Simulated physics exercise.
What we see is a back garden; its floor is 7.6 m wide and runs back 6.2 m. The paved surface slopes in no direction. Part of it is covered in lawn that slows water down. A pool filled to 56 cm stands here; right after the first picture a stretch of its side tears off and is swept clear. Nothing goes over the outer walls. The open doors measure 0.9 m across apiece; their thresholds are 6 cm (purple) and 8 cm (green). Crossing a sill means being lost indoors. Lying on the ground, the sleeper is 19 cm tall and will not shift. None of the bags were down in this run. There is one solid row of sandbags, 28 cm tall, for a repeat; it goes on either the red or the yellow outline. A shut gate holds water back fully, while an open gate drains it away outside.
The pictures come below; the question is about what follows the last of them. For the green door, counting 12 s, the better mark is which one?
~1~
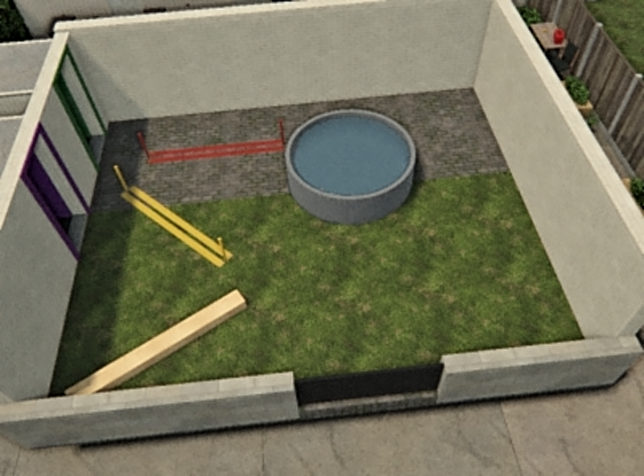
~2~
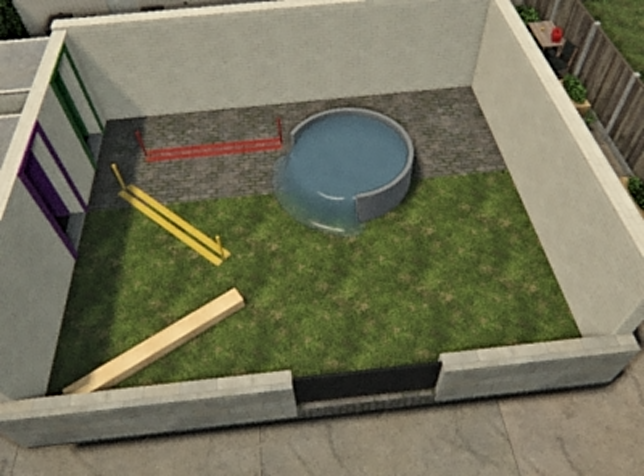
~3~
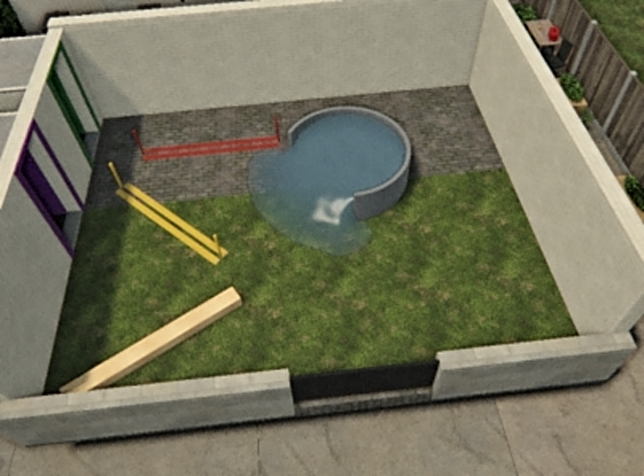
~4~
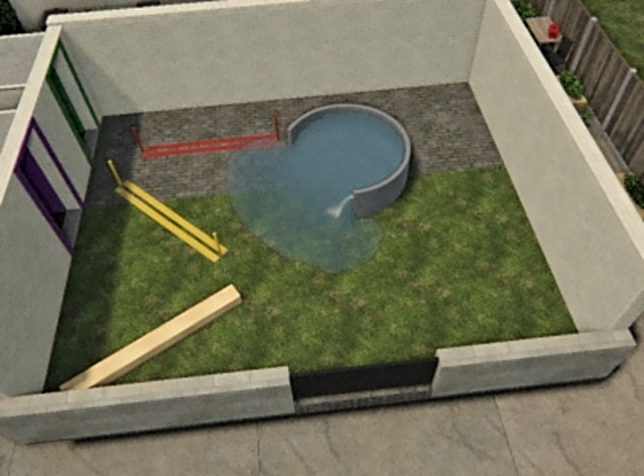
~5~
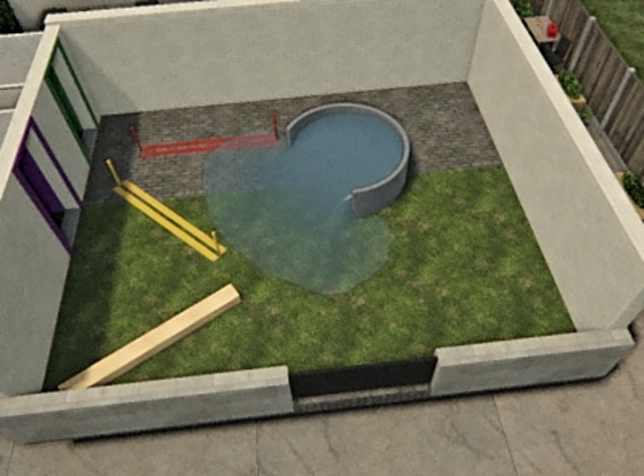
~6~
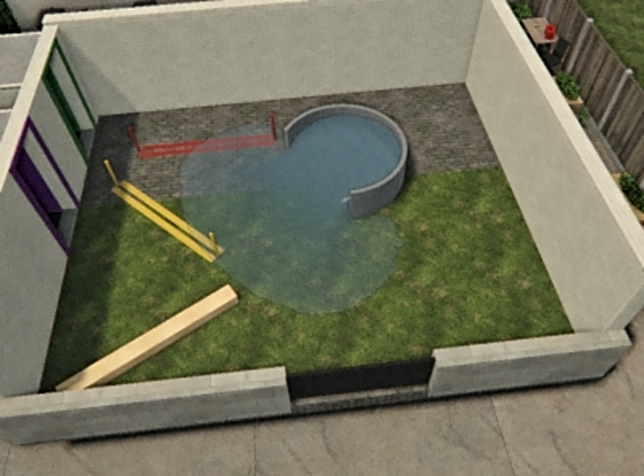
It is the red one.
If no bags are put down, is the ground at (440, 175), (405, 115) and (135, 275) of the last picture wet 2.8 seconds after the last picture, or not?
Bone dry, bone dry, soaked.
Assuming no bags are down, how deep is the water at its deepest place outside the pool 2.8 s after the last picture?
I'd say some 16 centimetres at most.
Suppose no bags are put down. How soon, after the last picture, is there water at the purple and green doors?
Times - purple 1.3 s, green 1.1 s.
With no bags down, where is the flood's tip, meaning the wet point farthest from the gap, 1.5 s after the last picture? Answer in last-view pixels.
Around pixel (99, 119).
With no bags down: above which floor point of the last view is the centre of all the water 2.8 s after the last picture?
The water's centre sits near (214, 238).
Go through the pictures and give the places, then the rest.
The pool at (350, 154) is whole and still, 56 cm deep, in the first frame.
The front is at (361, 227), 1.2 m from the gap at (300, 194); 0.5 m2 of floor is under water; 56 cm left at the back of the pool, in the second frame.
The front is at (358, 246), 1.4 m from the gap at (298, 195); 1.8 m2 of floor is under water; 56 cm left at the back of the pool, in the third frame.
Water pours out at (297, 194) and has run 1.7 m, to (364, 258); typically 7 cm deep outside, 56 cm at the pool's back, in the fourth frame.
Water pours out at (296, 193) and has run 2.0 m, to (338, 289); typically 6 cm deep outside, 55 cm at the pool's back, in the fifth frame.
Water pours out at (294, 194) and has run 2.3 m, to (338, 306); typically 5 cm deep outside, 46 cm at the pool's back, in the sixth frame.
Then, 0.7 s after the last picture water covers 35 % of the floor and is deepest (19 cm) near (284, 193) in the run without bags; in at the green door, 0 L with no bags, 0 L with the row on red, 0 L on yellow.
Then, 1.5 s after the last picture water covers 50 % of the floor and is deepest (18 cm) near (82, 198) in the run without bags; in at the green door, 1 L with no bags, 3 L with the row on red, 5 L on yellow.
Then, 2.8 s after the last picture water covers 60 % of the floor and is deepest (16 cm) near (99, 119) in the run without bags; in at the green door, 8 L with no bags, 10 L with the row on red, 50 L on yellow.
Then, 6.3 s after the last picture water covers 75 % of the floor and is deepest (8 cm) near (109, 361) in the run without bags; in at the green door, 15 L with no bags, 13 L with the row on red, 91 L on yellow.
Then, 11.3 s after the last picture water covers 95 % of the floor and is deepest (6 cm) near (232, 118) in the run without bags; in at the green door, 15 L with no bags, 13 L with the row on red, 91 L on yellow.
